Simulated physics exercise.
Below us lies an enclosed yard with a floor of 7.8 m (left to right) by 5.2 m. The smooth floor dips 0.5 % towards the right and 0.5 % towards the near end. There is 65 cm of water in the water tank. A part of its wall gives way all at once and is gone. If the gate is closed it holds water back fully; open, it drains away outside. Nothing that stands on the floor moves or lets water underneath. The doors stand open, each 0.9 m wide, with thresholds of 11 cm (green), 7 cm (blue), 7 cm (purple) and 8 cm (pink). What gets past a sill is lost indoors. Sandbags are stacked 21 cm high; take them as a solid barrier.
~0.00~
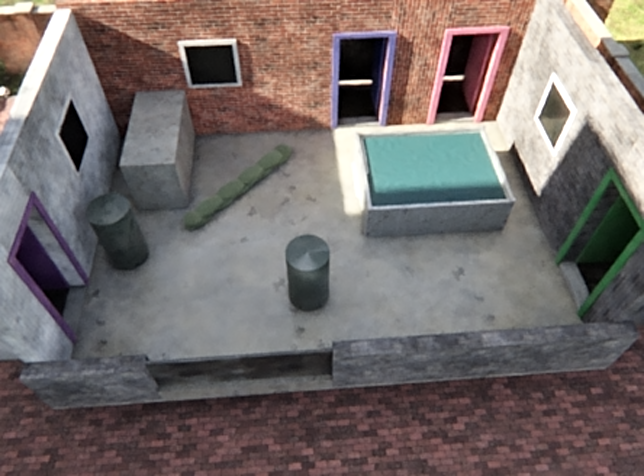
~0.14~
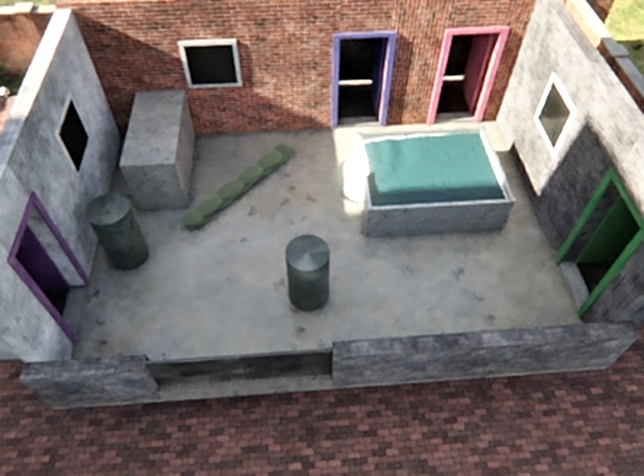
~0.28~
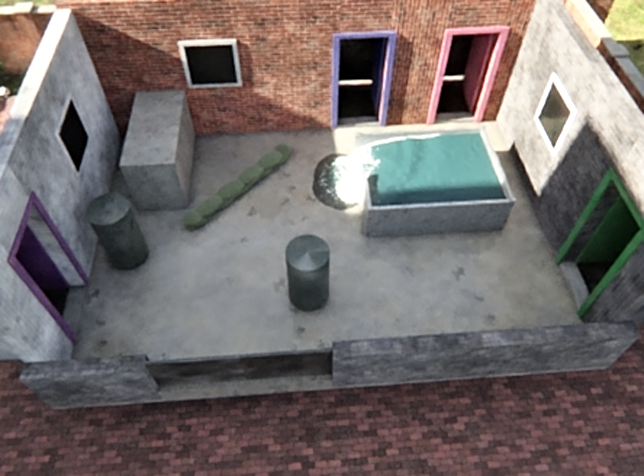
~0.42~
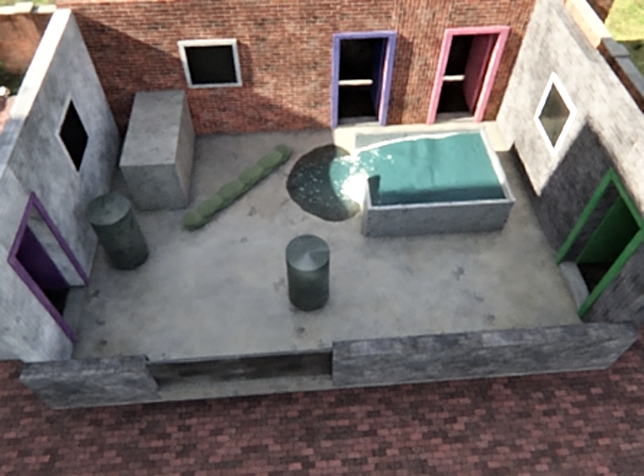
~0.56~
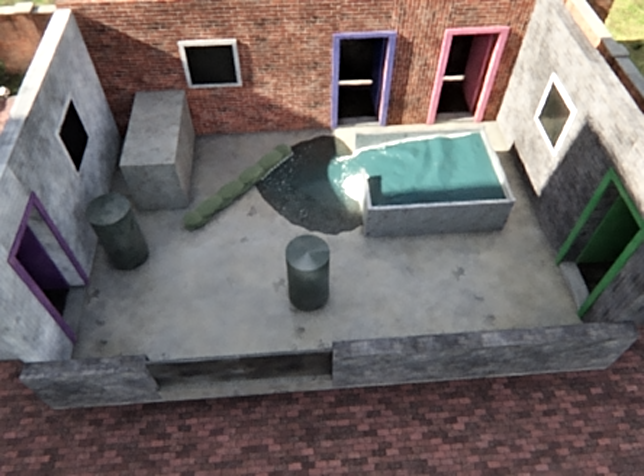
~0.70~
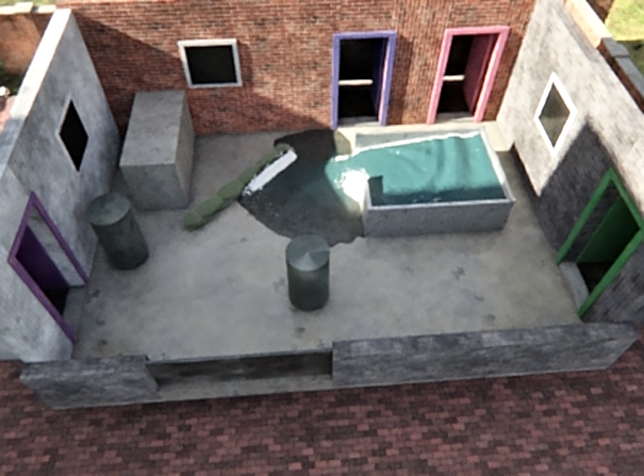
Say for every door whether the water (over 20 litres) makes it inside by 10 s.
The water let in: At the green door it keeps below the limit; at the blue door it keeps below the limit; at the purple door it exceeds the limit; at the pink door it does not reach the limit.
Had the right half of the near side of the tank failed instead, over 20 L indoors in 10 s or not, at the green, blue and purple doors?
Then: Green over, blue below, purple above.
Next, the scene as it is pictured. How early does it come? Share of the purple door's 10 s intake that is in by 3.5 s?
About 5 per cent.
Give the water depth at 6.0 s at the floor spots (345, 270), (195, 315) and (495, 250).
About 1, 12 and 0 cm.
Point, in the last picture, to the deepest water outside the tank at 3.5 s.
Around (66, 382).
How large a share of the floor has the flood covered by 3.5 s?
Some 50 per cent of it.
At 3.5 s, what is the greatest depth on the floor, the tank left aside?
Up to some 28 cm.
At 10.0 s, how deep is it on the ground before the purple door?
Roughly 9.0 cm deep.
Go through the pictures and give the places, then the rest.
The first frame shows still water, 65 cm deep, in the water tank at (430, 168).
In the second frame, water pours out at (360, 172) and has run 0.5 m, to (351, 199); typically 9 cm deep outside, 65 cm at the water tank's back.
In the third frame, water pours out at (360, 172) and has run 0.9 m, to (319, 193); typically 10 cm deep outside, 65 cm at the water tank's back.
In the fourth frame, water pours out at (360, 173) and has run 1.3 m, to (293, 192); typically 7 cm deep outside, 65 cm at the water tank's back.
In the fifth frame, the front is at (264, 191), 1.8 m from the gap at (360, 173); 3.0 m2 of floor is under water; 65 cm left at the back of the water tank.
In the sixth frame, water pours out at (360, 172) and has run 2.3 m, to (241, 200); typically 5 cm deep outside, 64 cm at the water tank's back.
After 1.4 s water covers 20 % of the floor and is deepest (34 cm) near (348, 178); green door not reached, blue door not reached, purple door not reached, pink door not reached.
After 2.2 s water covers 35 % of the floor and is deepest (32 cm) near (291, 161); green door not reached, blue door 3 cm at the sill, 0 L in, purple door 4 cm at the sill, 0 L in, pink door not reached.
After 3.5 s water covers 50 % of the floor and is deepest (28 cm) near (66, 382); green door not reached, blue door 4 cm at the sill, 0 L in, purple door 13 cm at the sill, 8 L in, pink door not reached.
After 6.0 s water covers 70 % of the floor and is deepest (17 cm) near (81, 370); green door not reached, blue door 4 cm at the sill, 0 L in, purple door 13 cm at the sill, 72 L in, pink door 1 cm at the sill, 0 L in.
After 10.0 s water covers 95 % of the floor and is deepest (16 cm) near (103, 219); green door 8 cm at the sill, 0 L in, blue door 5 cm at the sill, 0 L in, purple door 9 cm at the sill, 119 L in, pink door 7 cm at the sill, 0 L in.
